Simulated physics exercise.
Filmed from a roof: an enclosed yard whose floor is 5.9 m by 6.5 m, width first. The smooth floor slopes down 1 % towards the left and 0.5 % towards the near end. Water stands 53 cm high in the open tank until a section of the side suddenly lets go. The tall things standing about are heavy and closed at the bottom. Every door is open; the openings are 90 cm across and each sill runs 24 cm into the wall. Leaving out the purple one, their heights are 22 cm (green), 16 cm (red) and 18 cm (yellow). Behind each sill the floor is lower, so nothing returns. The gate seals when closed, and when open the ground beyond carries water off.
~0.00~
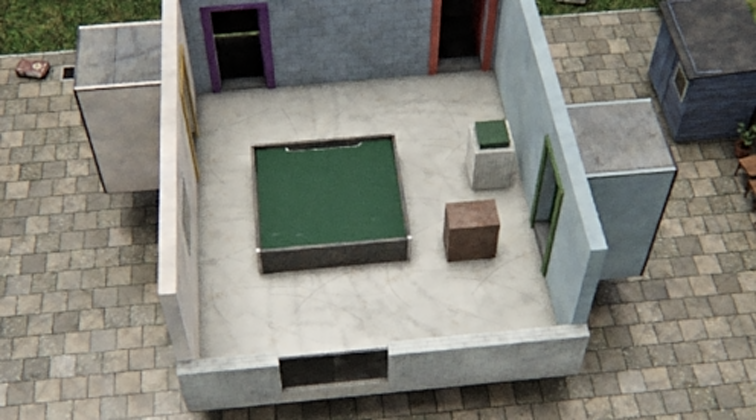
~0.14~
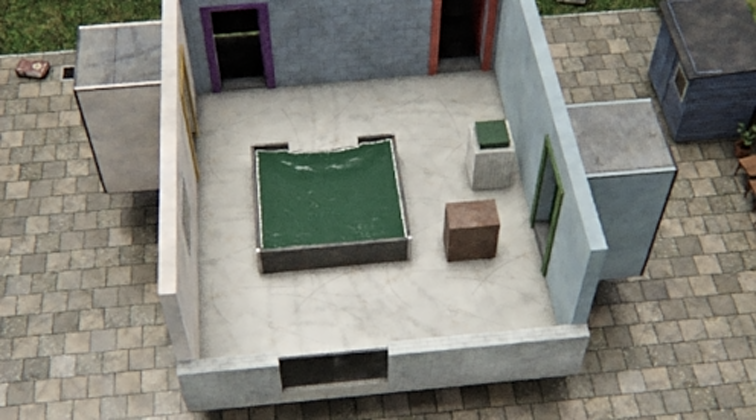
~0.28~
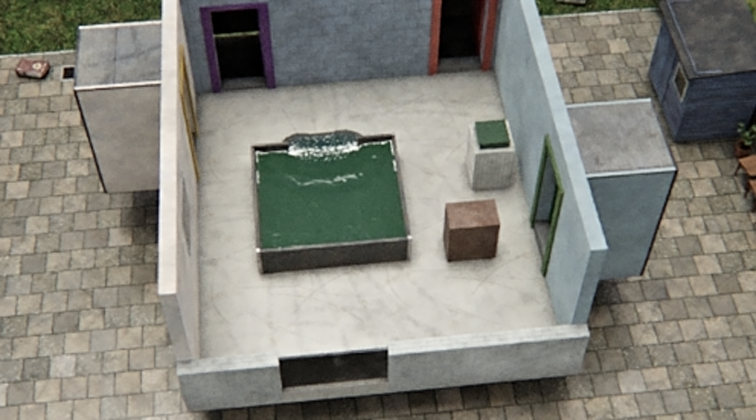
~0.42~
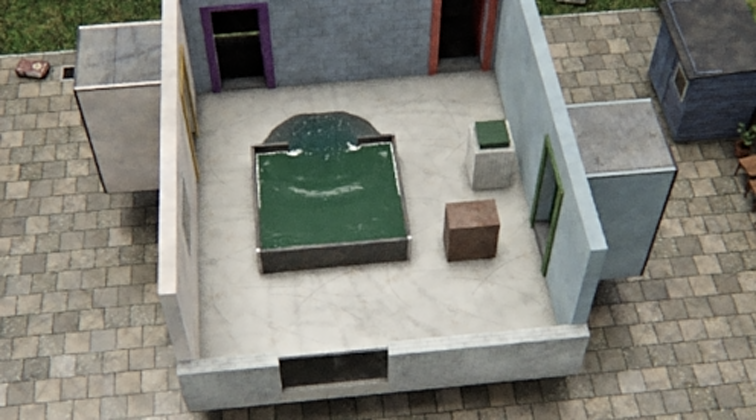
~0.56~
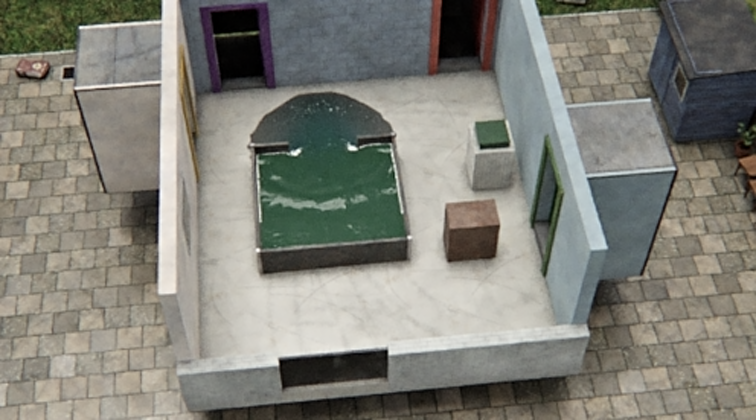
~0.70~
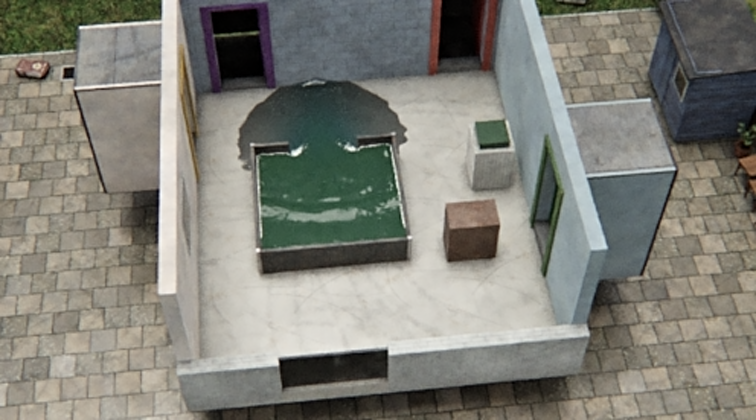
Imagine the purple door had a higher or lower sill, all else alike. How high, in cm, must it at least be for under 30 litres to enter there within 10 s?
At least 17 cm or so.
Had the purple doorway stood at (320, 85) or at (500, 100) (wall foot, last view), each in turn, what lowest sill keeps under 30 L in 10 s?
Roughly 26 and 13.0 cm.
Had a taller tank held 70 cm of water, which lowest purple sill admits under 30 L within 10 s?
Some 24 cm.
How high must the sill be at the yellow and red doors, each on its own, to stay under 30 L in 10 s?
About 7.0 cm at yellow and 9.0 cm at red.
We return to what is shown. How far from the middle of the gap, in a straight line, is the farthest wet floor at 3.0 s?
Some 4.0 m out.
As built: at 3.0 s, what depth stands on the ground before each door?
In cm: Green 0, red 8, purple 17, yellow 8.
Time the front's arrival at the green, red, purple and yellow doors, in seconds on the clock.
Green 4.0 s, red 1.8 s, purple 1.0 s, yellow 2.2 s.
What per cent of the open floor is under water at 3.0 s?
About 35 per cent.
After 1.4 s water covers 20 % of the floor, deepest (32 cm) near (308, 91); 17 cm at the purple door, 2 litres in over its 9 cm sill.
After 3.0 s water covers 35 % of the floor, deepest (33 cm) near (197, 94); 17 cm at the purple door, 60 litres in over its 9 cm sill.
After 10.0 s water covers 95 % of the floor, deepest (15 cm) near (197, 94); 11 cm at the purple door, 171 litres in over its 9 cm sill.
At the purple door as built, the water arrived by 1.0 s and peaked near 19 cm at 1.8 s.
With a sill of 14 cm, 64 litres would have come in within the 10 s; with 18.5 cm, 18 litres. So under 30 litres takes about 17 cm.
